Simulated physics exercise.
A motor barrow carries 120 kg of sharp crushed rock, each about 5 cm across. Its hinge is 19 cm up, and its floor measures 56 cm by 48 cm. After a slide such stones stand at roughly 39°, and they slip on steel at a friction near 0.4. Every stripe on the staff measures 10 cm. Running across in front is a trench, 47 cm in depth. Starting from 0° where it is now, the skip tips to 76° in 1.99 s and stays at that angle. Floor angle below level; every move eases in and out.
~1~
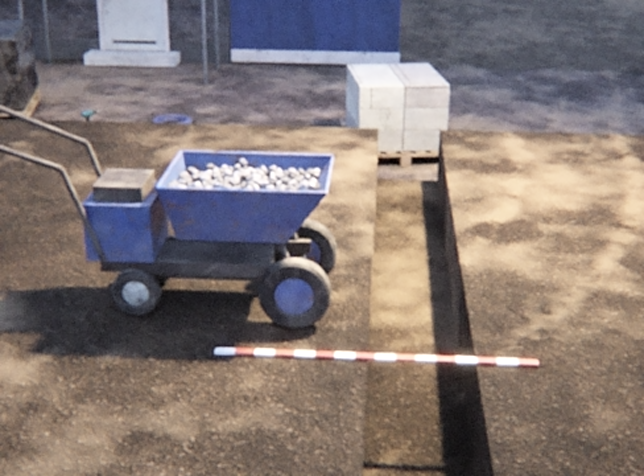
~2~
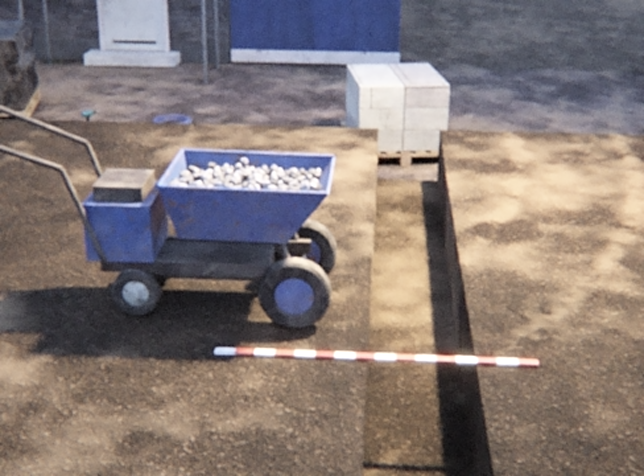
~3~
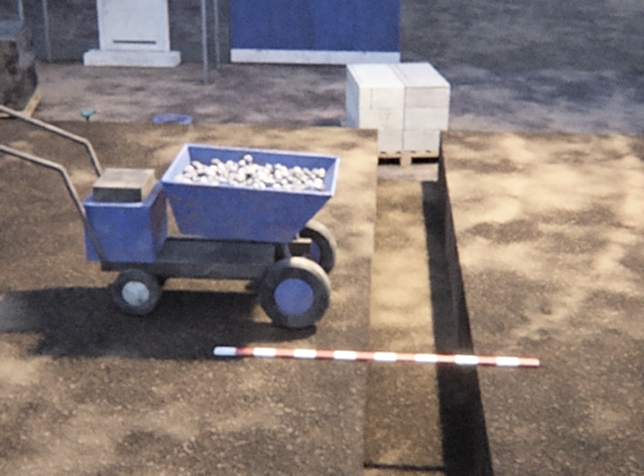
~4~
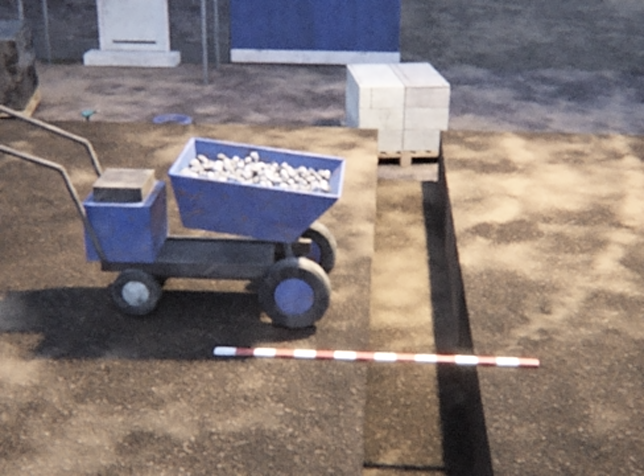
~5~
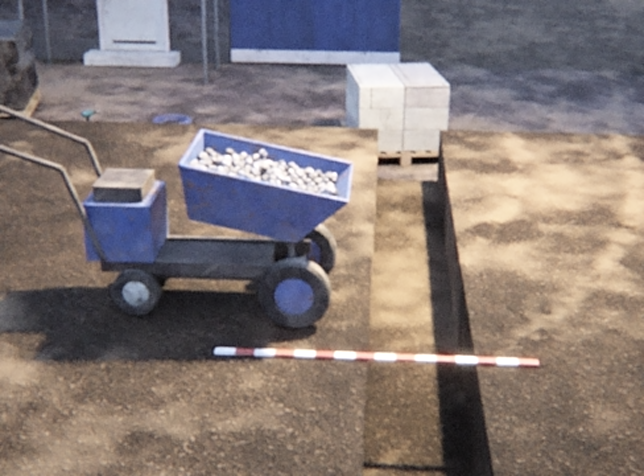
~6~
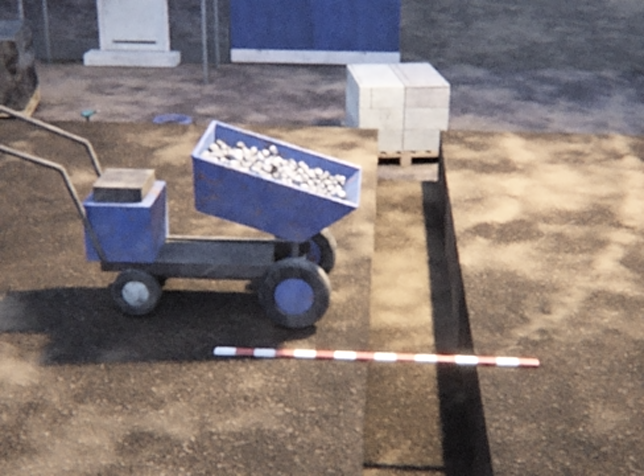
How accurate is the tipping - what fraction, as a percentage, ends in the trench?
Close to 99 in every hundred.
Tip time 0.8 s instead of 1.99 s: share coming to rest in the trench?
Close to 85 per cent then.
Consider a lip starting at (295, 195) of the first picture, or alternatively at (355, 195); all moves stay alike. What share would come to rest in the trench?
Roughly 100 per cent, then 75 per cent.
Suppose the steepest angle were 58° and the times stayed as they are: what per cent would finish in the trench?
It would be close to 20 percent.
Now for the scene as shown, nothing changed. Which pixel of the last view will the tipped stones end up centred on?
Their middle lands near (431, 371).
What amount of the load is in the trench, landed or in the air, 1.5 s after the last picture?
Some 45 per cent.
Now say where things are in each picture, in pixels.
The first picture shows lip at (326, 193), floor tilted 0°, highest stones at (239, 174).
In the second picture, the skip is at 1°, its lip at (328, 194); the top of the load is at (240, 173).
The third picture shows lip at (332, 195), floor tilted 3°, highest stones at (238, 171).
The fourth picture shows lip at (339, 198), floor tilted 7°, highest stones at (219, 166).
The fifth picture shows lip at (347, 202), floor tilted 11°, highest stones at (223, 160).
The sixth picture shows lip at (357, 207), floor tilted 17°, highest stones at (226, 151).
Then, 0.9 s after the last picture the floor is at 64°, 100 % in the skip; the foremost stones are at (411, 253).
Then, 1.5 s after the last picture the floor is at 76°, 56 % in the skip, 43 % in the trench; the foremost stones are at (488, 325).
Then, 1.8 s after the last picture the floor is at 76°, 30 % in the skip, 70 % in the trench, 1 % past the trench; the foremost stones are at (509, 328).
Then, 3.8 s after the last picture the floor is at 76°, 0 % in the skip, 99 % in the trench, 1 % past the trench; the foremost stones are at (510, 330).
